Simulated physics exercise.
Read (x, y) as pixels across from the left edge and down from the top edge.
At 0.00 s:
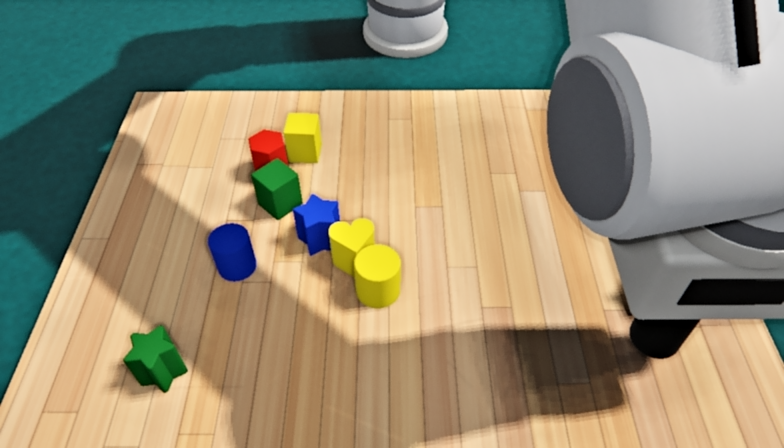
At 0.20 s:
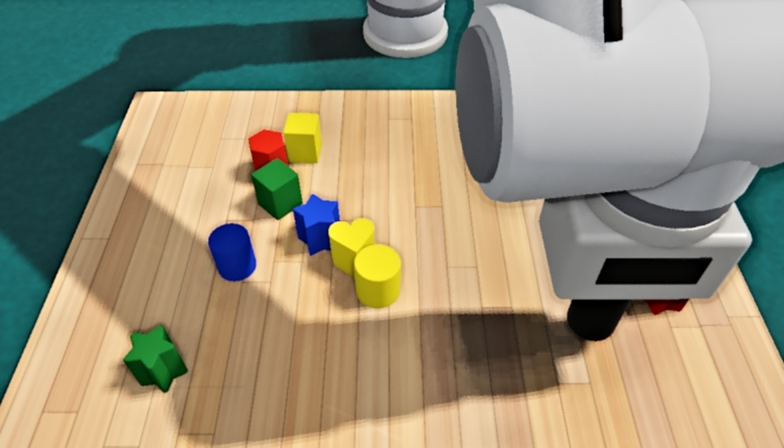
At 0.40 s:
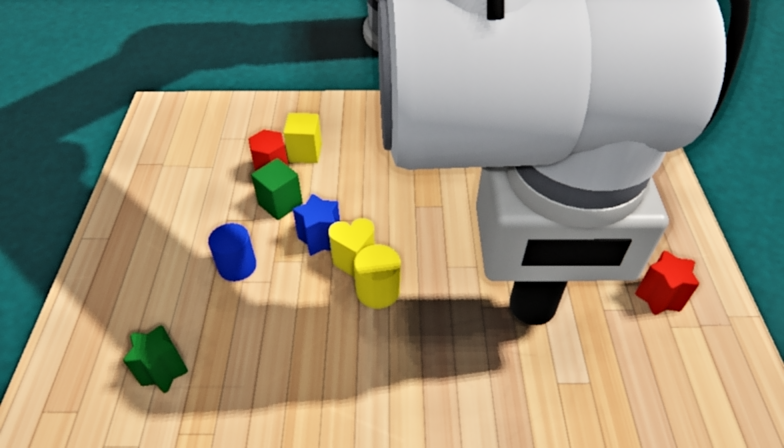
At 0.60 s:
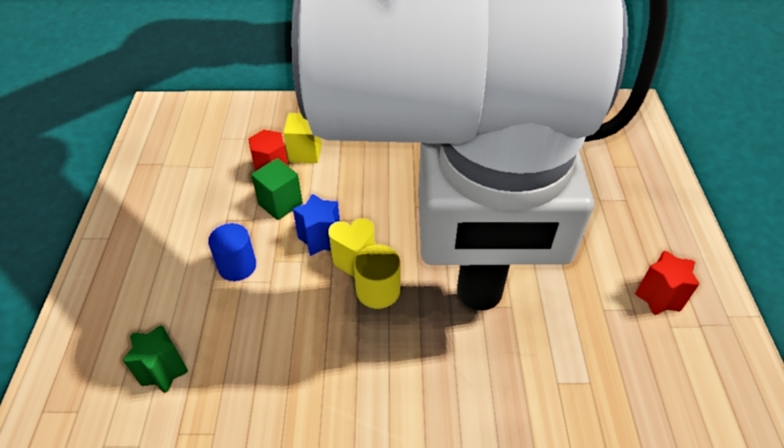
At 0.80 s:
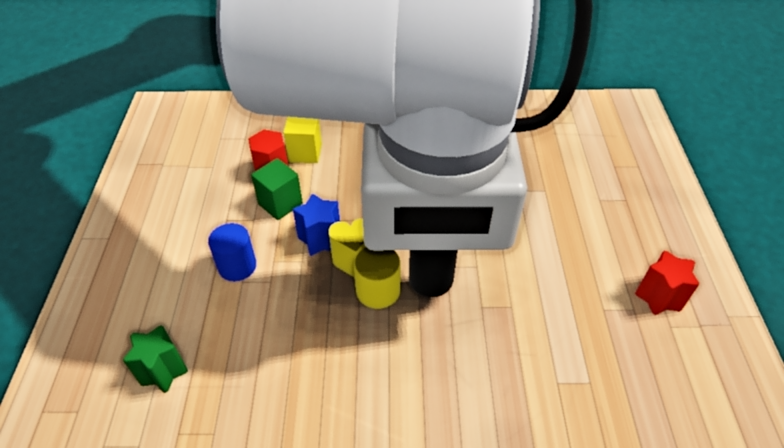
At first, a robot arm with a black rod is at the right of a wooden table scattered with red, green, blue and yellow blocks. The arm sweeps steadily left, revealing a red star on the right. It ends beside the yellow cylinder, while the blocks remain still.
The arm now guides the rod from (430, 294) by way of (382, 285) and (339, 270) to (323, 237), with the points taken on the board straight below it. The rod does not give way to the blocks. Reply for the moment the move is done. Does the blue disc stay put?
In short: Yes.
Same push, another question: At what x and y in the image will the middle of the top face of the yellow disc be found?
It is at (296, 263).
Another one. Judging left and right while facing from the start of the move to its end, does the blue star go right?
My answer is yes.
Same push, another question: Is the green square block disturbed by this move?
It is no longer where it was.
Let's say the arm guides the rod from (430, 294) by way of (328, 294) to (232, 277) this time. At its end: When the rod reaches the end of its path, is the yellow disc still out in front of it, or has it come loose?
By the time the path ends, the yellow disc is still sitting right in front of the rod.
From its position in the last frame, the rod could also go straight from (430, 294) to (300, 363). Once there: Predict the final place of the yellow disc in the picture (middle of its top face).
The yellow disc ends near (328, 273).
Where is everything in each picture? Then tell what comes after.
The first frame shows rod tip (653, 339); block tops, blue disc (228, 237); green square block (274, 174); blue star (317, 210); yellow heart (352, 232); yellow disc (377, 262).
The second frame shows rod (590, 322); blocks unchanged.
The third frame shows rod (532, 307); blocks unchanged.
The fourth frame shows rod (479, 293); blocks unchanged.
The fifth frame shows rod (431, 280); blue disc (228, 237); green square block (274, 174); blue star (317, 210); yellow heart (352, 232); yellow disc (377, 262).
On the path given first. One third of the way, rod (382, 271); blue star (316, 206), turned 15° anticlockwise; yellow heart (335, 232), turned 60° clockwise; yellow disc (336, 265).
Two thirds of the way, rod (337, 256); blue star (301, 188); yellow heart (307, 215), turned 80° clockwise; yellow disc (297, 264).
At the end, rod (321, 223); blue disc in place; green square block (255, 152), turned 40° anticlockwise; blue star (289, 156), turned 35° anticlockwise; yellow heart (299, 181), turned 100° clockwise; yellow disc (296, 263).
